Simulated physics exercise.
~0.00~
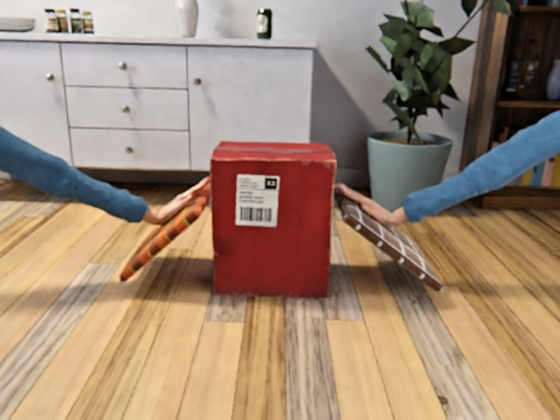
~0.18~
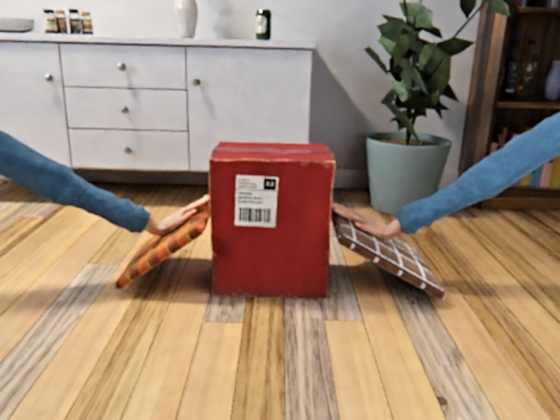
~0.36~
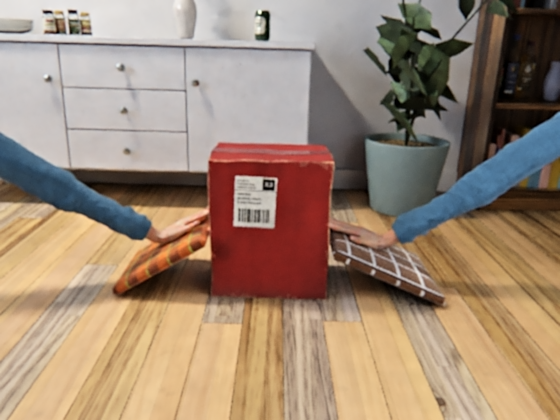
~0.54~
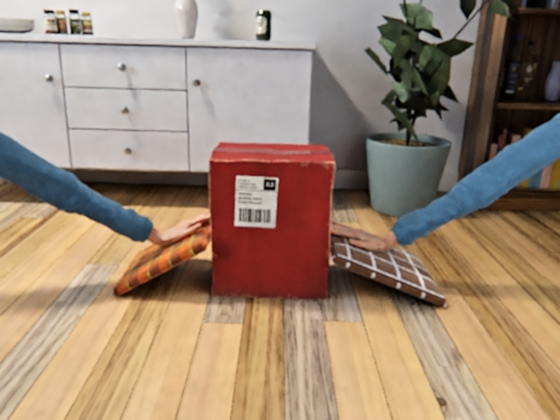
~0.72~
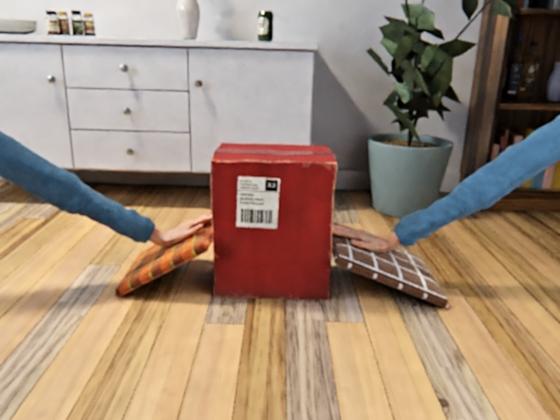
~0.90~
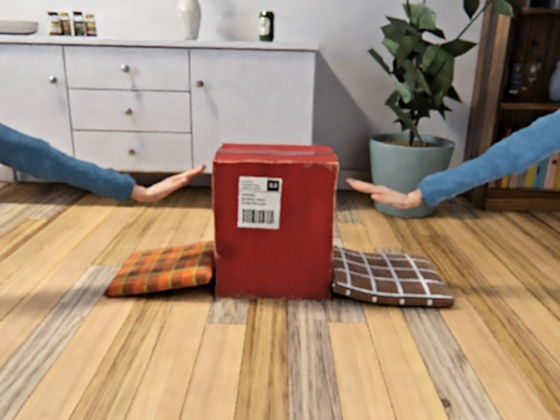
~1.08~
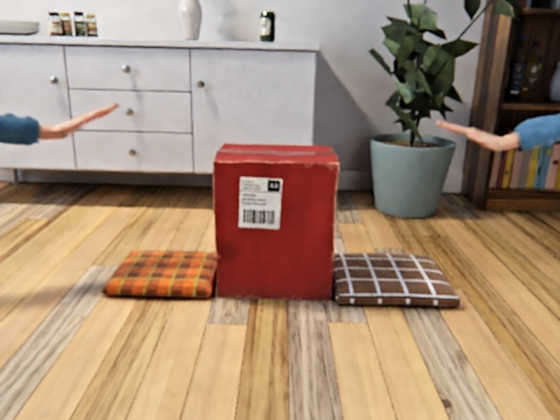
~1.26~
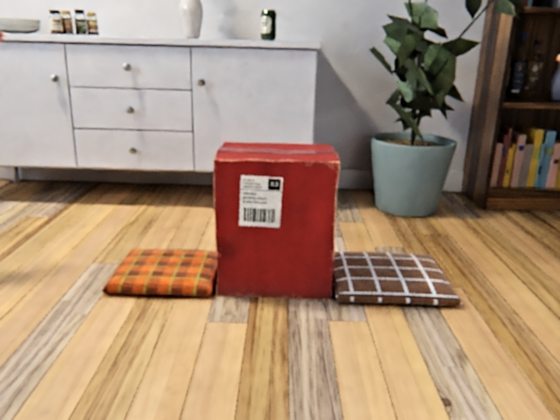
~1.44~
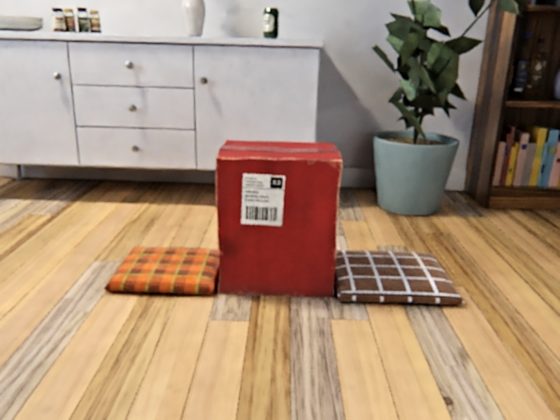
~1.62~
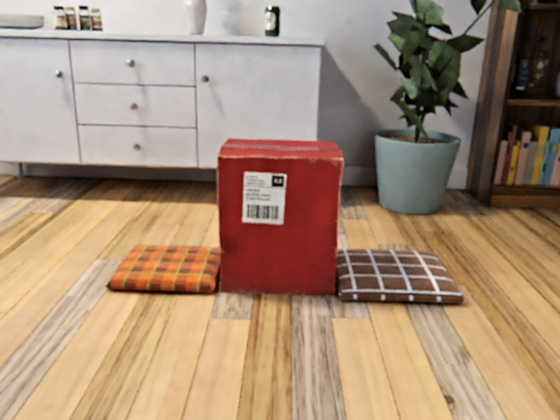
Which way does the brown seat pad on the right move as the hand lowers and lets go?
It moves down, sinking from its lean beside the red box until it lies flat on the wooden floor.
Two checked seat pads leaning against a red box, sinking under two hands and lying flat on the floor after release.
